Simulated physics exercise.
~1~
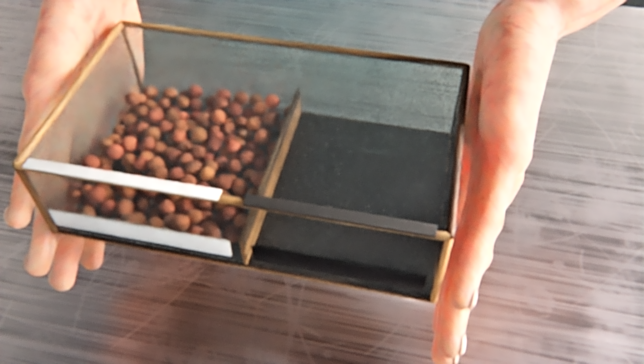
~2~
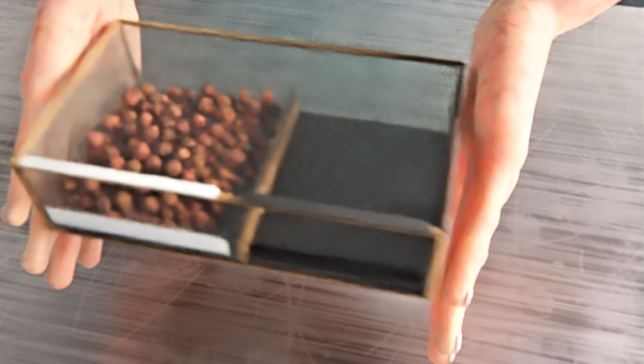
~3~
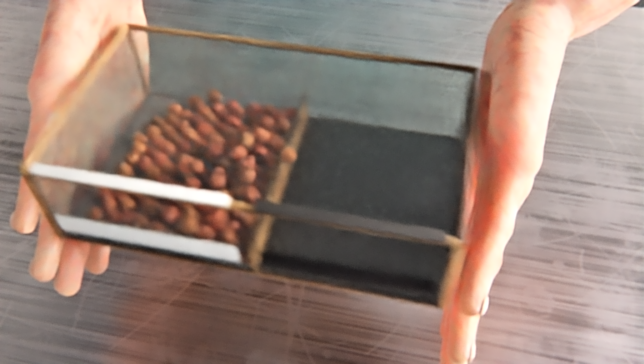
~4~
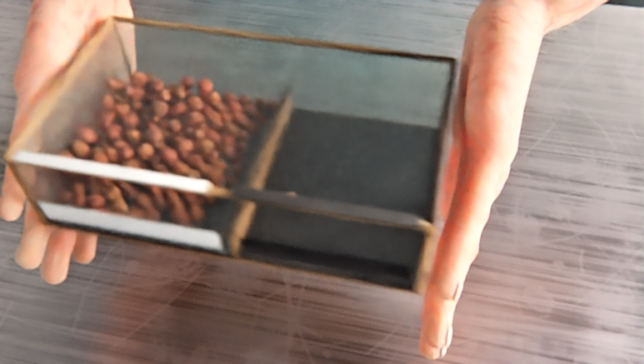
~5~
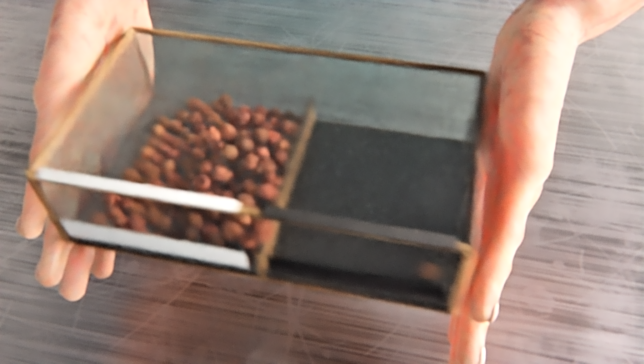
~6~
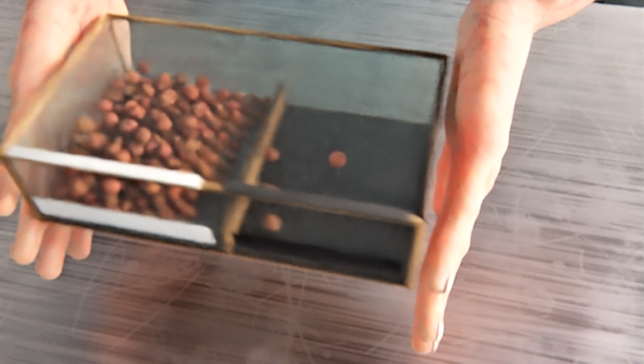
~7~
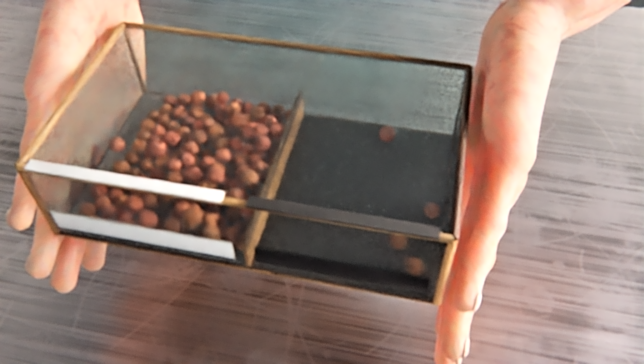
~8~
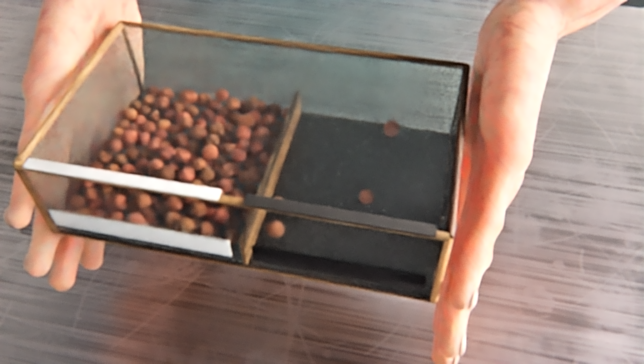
A clear, lidded box with brass-coloured edges is held between two open hands above a streaked grey surface, seen from above at an angle. A partition divides it, with a heap of small reddish-brown pellets filling the left side, behind white strips along the front, and a bare black floor on the right. The hands shake the box from side to side in short swings, and the heap shifts and spreads. A few pellets get across the partition and scatter over the black floor. The box steadies, with nearly all the pellets still on the left and about three on the right.
